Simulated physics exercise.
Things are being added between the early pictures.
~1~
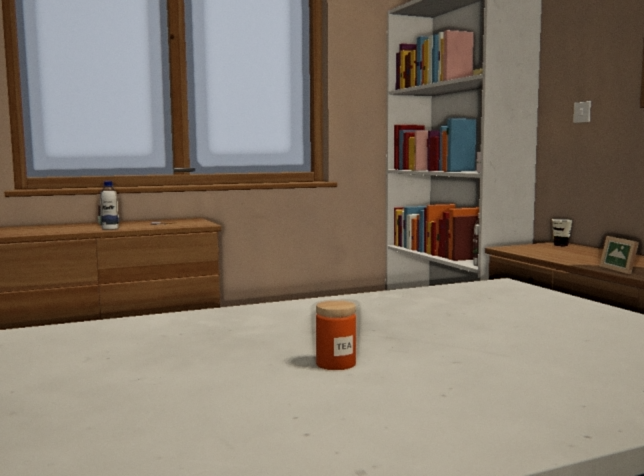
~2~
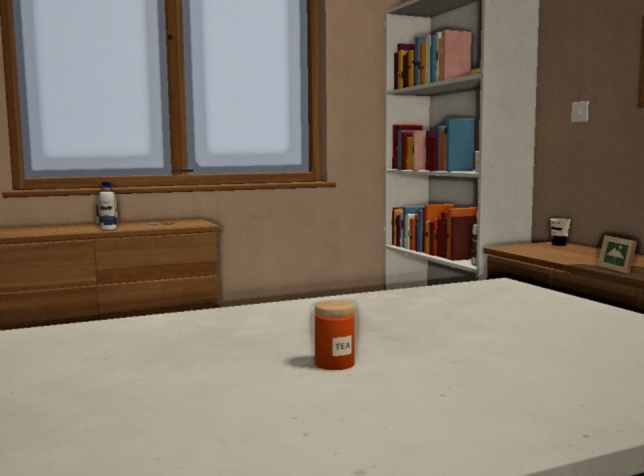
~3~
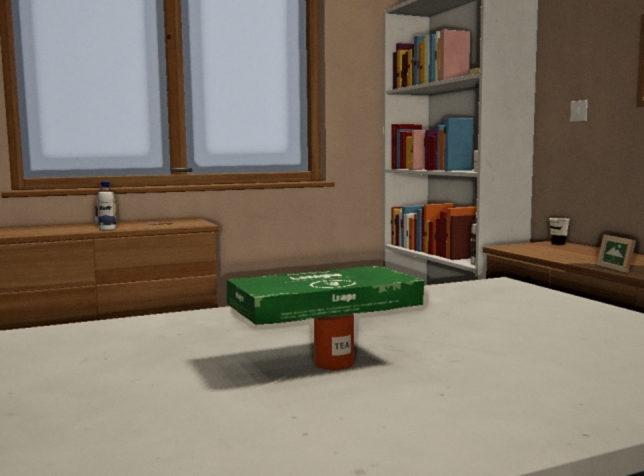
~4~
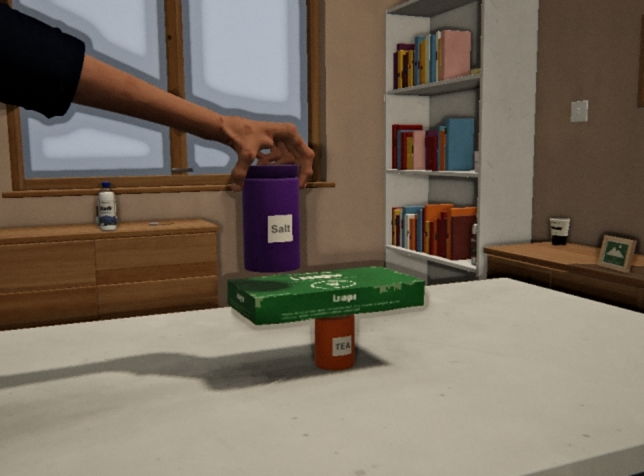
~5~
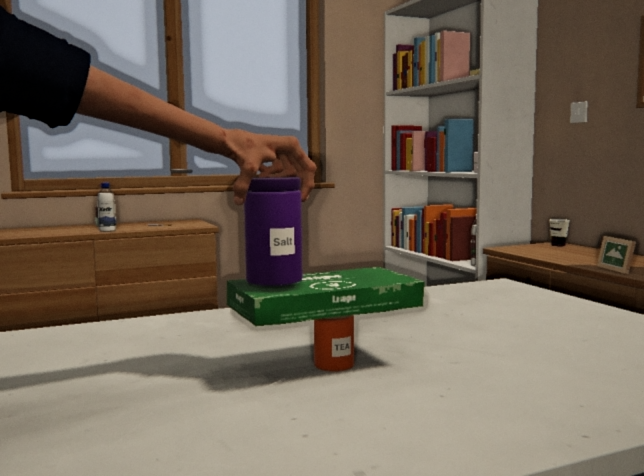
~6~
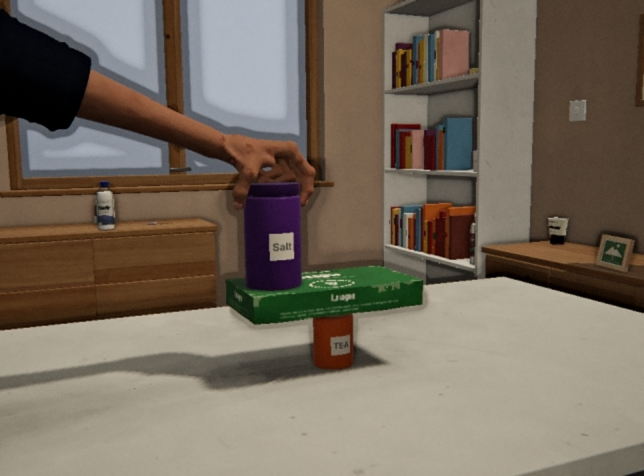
In this clip, an orange tea jar stands on a pale table, then a green packet appears lying across its lid; a hand reaches in from the left and lowers a purple salt jar onto the packet's left part, keeping hold.
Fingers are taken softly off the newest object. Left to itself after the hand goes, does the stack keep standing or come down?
The stack is too shaky.
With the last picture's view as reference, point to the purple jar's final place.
The object finishes somewhere near (153, 353).
Then, 0.40 s on from there, purple jar now fallen; green packet turned 53° from how it was put.
Then, 0.60 s on from there, green packet turned 48° from how it was put.
In the end, fallen, purple jar; moved from the start, green packet; orange jar unmoved. At the end, from the last picture's camera, purple jar near (154, 353). The stack gives way.
